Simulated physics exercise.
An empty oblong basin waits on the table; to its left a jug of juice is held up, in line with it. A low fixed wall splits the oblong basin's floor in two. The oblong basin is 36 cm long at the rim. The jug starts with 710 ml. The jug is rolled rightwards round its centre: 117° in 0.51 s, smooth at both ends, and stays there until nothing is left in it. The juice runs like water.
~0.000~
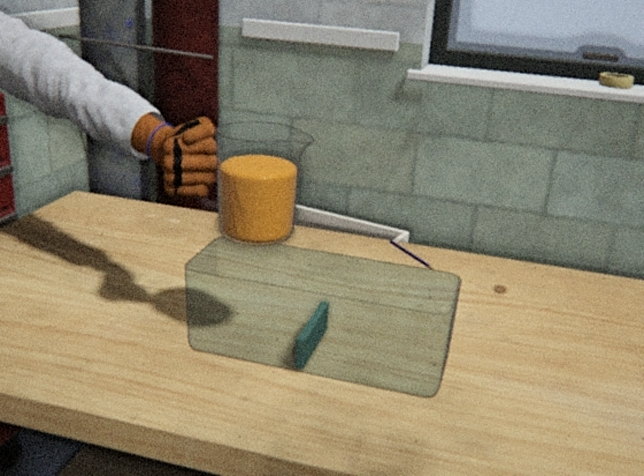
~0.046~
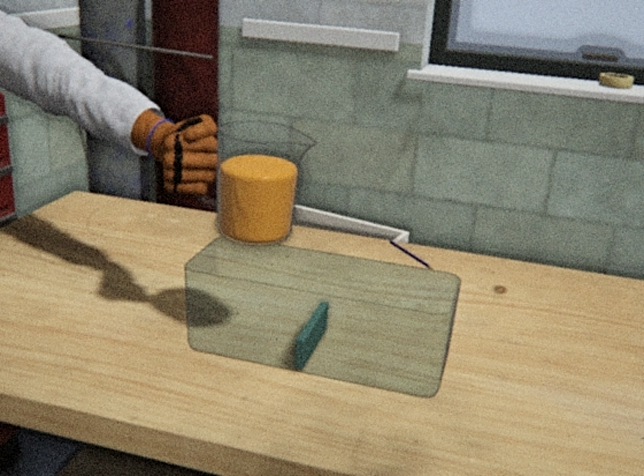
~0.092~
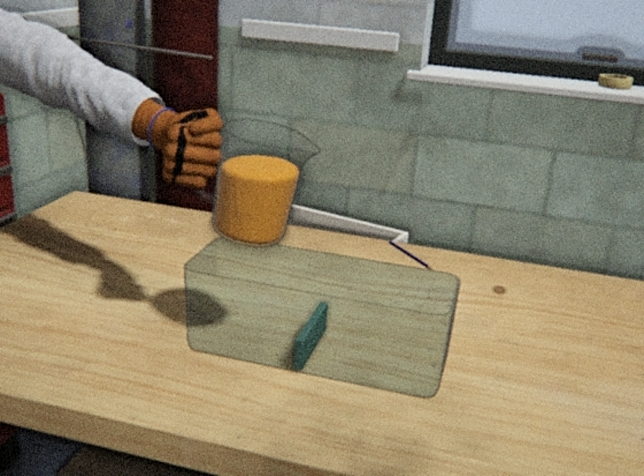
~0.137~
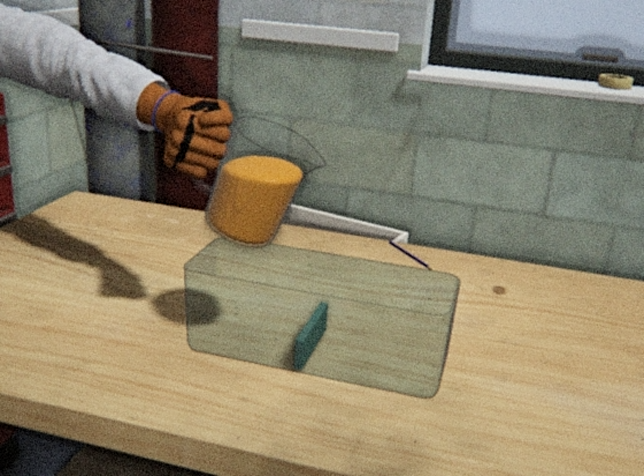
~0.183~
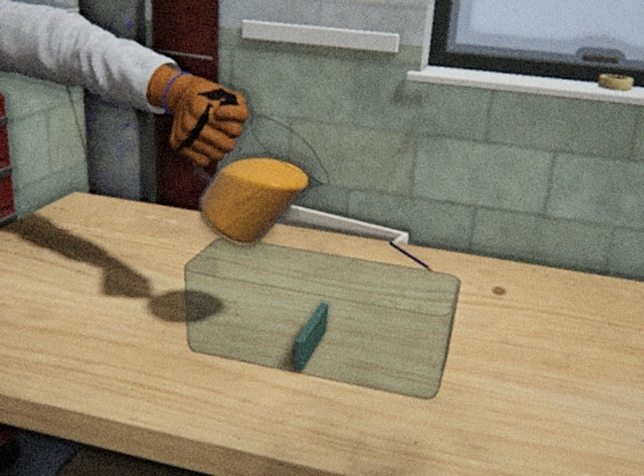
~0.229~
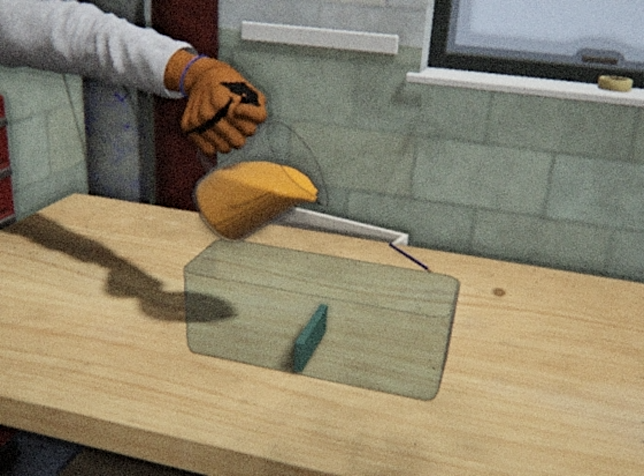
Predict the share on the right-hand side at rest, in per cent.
Roughly 85 per cent is past the wall.
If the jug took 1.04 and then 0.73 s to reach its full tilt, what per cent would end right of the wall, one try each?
In turn about 90 and 85 per cent.
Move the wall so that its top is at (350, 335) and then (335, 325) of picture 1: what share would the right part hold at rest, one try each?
First 20, then 25 per cent.
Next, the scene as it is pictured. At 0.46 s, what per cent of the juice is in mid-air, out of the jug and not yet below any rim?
Some 18 per cent.
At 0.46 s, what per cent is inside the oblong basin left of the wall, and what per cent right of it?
Some 3 per cent left and 28 right.
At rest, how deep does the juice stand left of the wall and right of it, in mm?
Some 4 mm on the left and 28 mm on the right.
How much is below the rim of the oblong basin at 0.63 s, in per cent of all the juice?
Near 84 in a hundred.
By 0.46 s the tilt is 115° and 52 per cent is still to pour, 3 is left of the wall and 28 right of it.
By 0.63 s the tilt is 117° and 8 per cent is still to pour, 13 is left of the wall and 71 right of it.
By 0.81 s the tilt is 117° and 0 per cent is still to pour, 13 is left of the wall and 84 right of it.
By 1.01 s the tilt is 117° and 0 per cent is still to pour, 14 is left of the wall and 85 right of it.
At rest 14 per cent lies left of the wall, 85 right of it and 1 outside.
